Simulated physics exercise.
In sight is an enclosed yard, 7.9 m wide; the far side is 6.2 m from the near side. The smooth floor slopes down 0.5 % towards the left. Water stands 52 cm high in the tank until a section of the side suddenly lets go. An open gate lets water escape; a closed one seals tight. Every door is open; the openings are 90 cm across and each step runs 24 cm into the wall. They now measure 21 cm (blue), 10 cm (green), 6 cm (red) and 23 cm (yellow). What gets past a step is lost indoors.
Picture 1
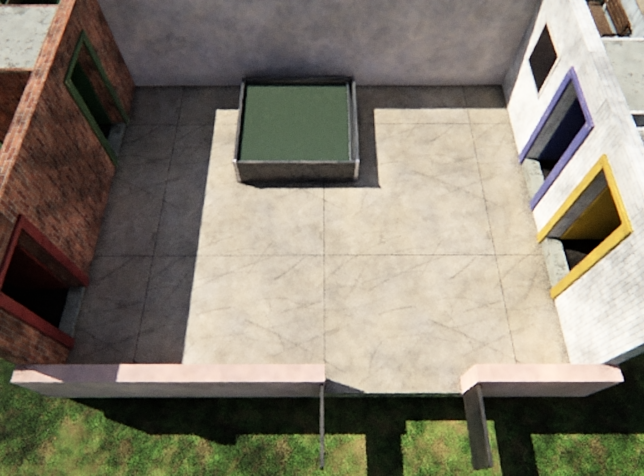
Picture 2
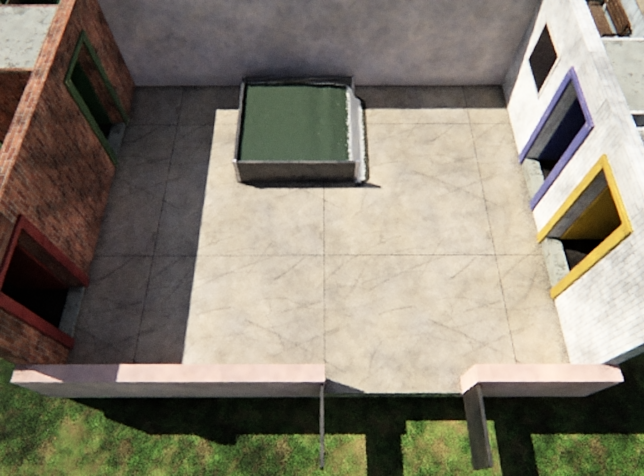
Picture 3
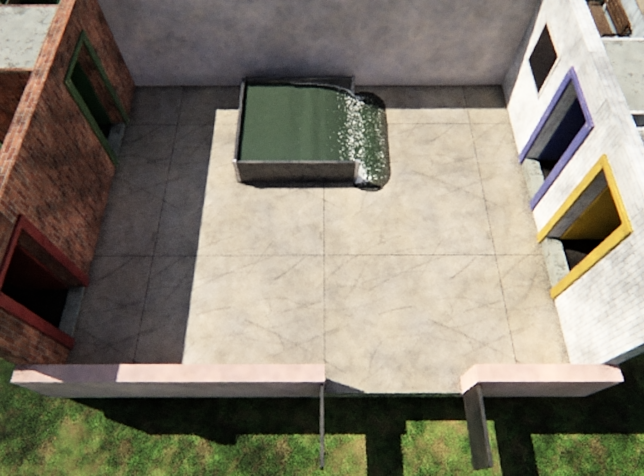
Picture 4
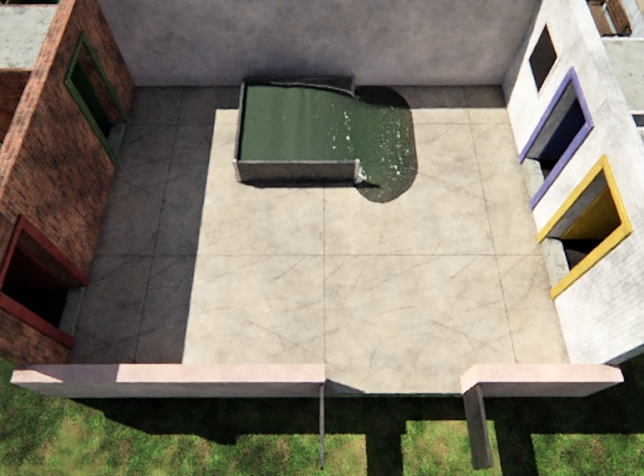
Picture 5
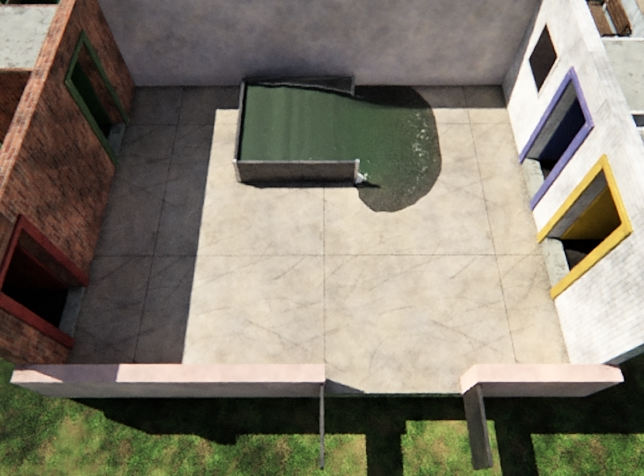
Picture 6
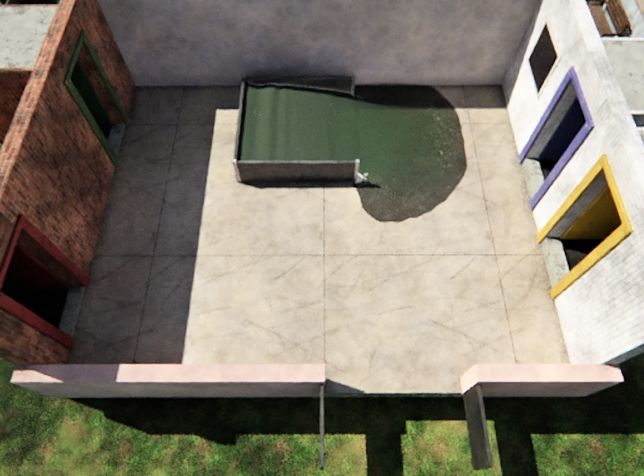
Dark green water pours out of the right side of a low grey tank near the back wall of a walled yard, seen from high above by a still camera. Green and red doorways stand open in the brick wall on the left, purple and yellow ones in the white wall on the right. The water foams white at first, then spreads rightward and toward the viewer in a widening, rounded dark sheet across the pale floor.
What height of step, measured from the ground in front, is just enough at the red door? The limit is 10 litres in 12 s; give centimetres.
Close to 7 cm is just enough.
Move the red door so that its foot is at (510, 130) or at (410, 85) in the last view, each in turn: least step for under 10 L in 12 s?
About 26 and 13.0 cm.
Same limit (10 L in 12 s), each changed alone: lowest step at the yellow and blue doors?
About 8.5 cm at yellow and 20 cm at blue.
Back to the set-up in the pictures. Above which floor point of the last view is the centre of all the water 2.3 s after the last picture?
Around (415, 149).
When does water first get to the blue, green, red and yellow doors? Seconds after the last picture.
Blue 0.5 s, green 7.5 s, red 7.5 s, yellow 1.4 s.
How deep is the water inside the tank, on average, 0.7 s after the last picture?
Roughly 30 cm on average.
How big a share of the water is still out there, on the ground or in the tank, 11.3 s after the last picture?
Roughly 82 in a hundred.
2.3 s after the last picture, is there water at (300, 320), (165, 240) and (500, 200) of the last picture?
In that order: Not reached, still dry, flooded.
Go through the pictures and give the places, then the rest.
The first picture shows still water, 52 cm deep, in the tank at (298, 120); the red door at (49, 290) is dry.
In the second picture, water pours out at (352, 133) and has run 0.2 m, to (364, 179); about 4 cm deep outside, 52 cm at the back.
In the third picture, the gap is at (352, 133), the front 0.6 m out at (385, 176); the back of the tank holds 52 cm.
In the fourth picture, the front is at (413, 171), 1.2 m from the gap at (352, 134); 2.7 m2 of floor is wet, 52 cm left at the back.
In the fifth picture, water pours out at (352, 134) and has run 1.6 m, to (437, 164); about 6 cm deep outside, 52 cm at the back.
In the sixth picture, water pours out at (352, 134) and has run 2.1 m, to (462, 166); about 5 cm deep outside, 51 cm at the back; 5.3 m in a straight line remain to the red door at (49, 290).
Then, 0.7 s after the last picture water covers 25 % of the floor, deepest (21 cm) near (365, 154); it has not reached the red door.
Then, 2.3 s after the last picture water covers 30 % of the floor, deepest (30 cm) near (490, 99); it has not reached the red door.
Then, 11.3 s after the last picture water covers 90 % of the floor, deepest (9 cm) near (64, 377); 9 cm at the red door, 21 litres in over its 6 cm step.
At the red door as built, the water peaked near 10 cm, 9.3 s after the last picture.
Run again over the same 12 s with other heights there, 16 litres in over 6.5 cm, 5 litres over 8 cm. The limit of 10 litres is kept from about 7 cm up.
